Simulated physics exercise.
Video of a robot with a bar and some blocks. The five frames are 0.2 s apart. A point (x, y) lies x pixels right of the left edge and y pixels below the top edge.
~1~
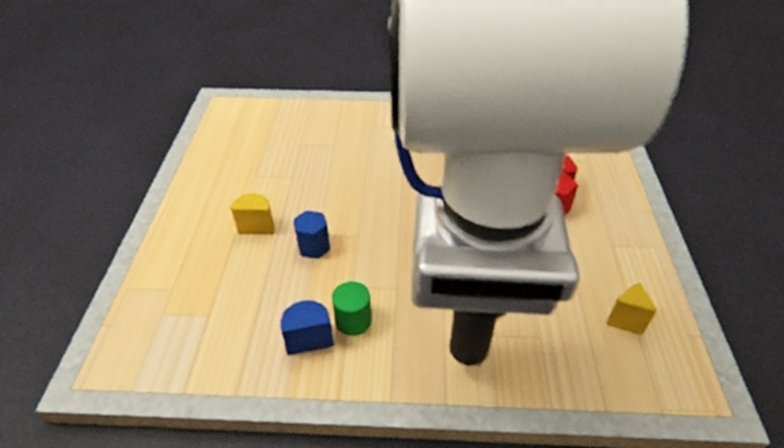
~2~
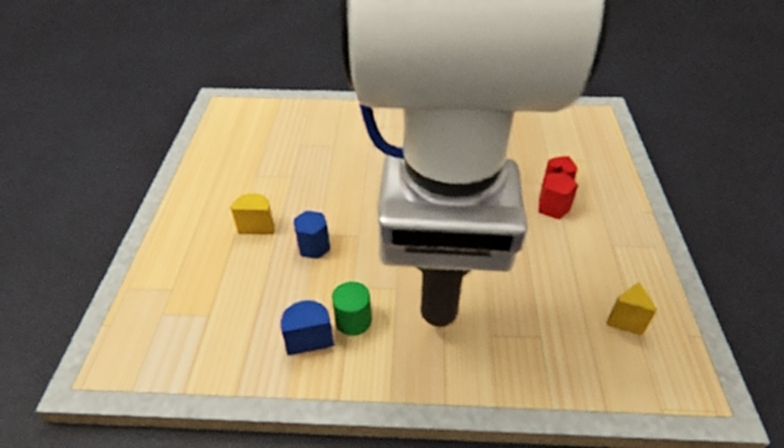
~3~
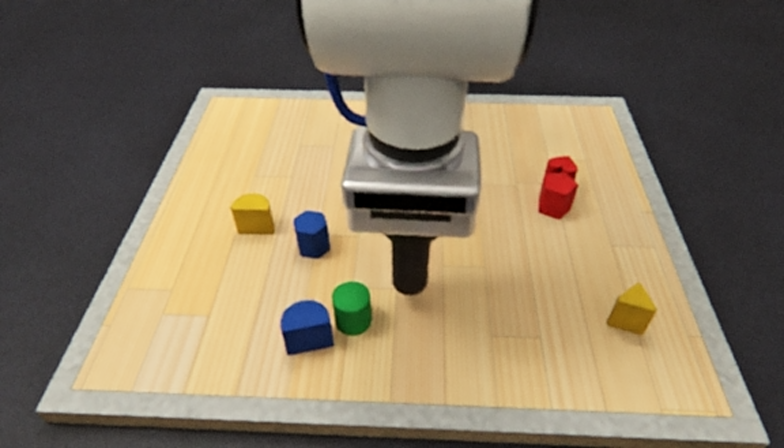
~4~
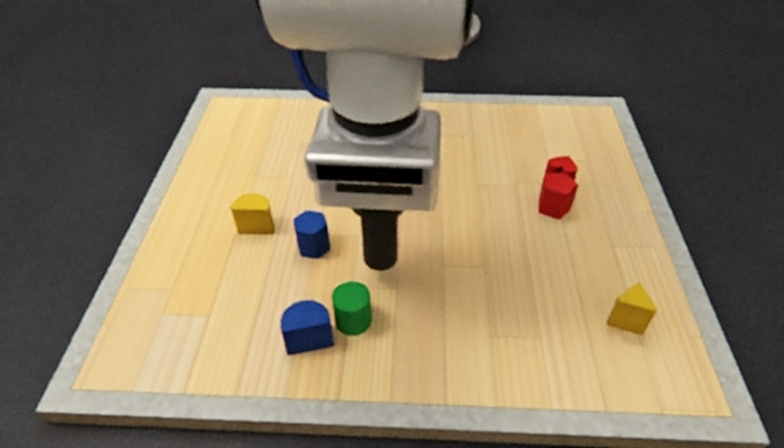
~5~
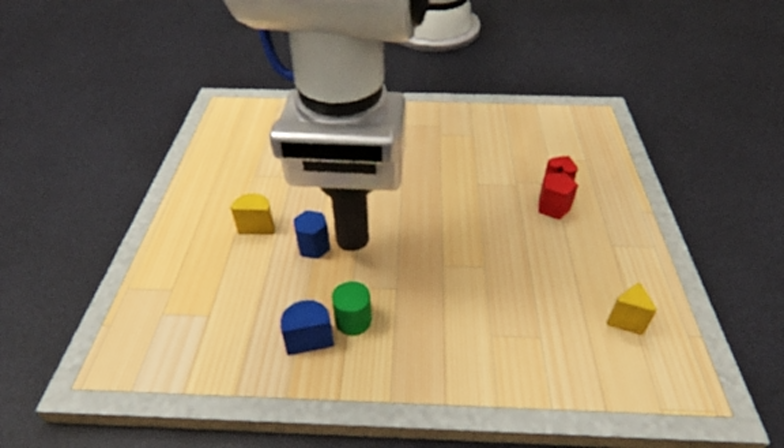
A white and silver robot arm holding a dark bar upright moves over a pale wooden board with a grey border, seen from above at an angle by a still camera. Yellow, blue and green blocks sit at left, two red ones at upper right and a yellow triangle at lower right. The bar glides steadily leftward and away, passing behind the green cylinder to beside the blue hexagon, while every block stays still.
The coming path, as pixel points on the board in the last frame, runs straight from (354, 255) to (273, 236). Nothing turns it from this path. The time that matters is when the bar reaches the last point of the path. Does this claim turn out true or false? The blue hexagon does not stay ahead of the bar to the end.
False
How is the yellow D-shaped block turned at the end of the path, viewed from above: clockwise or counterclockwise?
Looking down: Clockwise.
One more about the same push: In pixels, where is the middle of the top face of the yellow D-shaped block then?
It should be at about (220, 199).
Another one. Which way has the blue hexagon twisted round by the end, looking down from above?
Rotates counter-clockwise.
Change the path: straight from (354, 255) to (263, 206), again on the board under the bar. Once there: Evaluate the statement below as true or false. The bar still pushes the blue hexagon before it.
My answer: False.
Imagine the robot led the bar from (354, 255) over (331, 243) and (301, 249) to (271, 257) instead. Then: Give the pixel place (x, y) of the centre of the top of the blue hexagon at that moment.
The blue hexagon ends near (238, 221).
The first path, step by step. Halfway along, bar (309, 229); yellow D-shaped block (248, 201); blue hexagon (275, 215).
At the end, bar (269, 220); yellow D-shaped block (220, 199), turned 85° clockwise; blue hexagon (234, 216), turned 60° anticlockwise; green circular block in place.
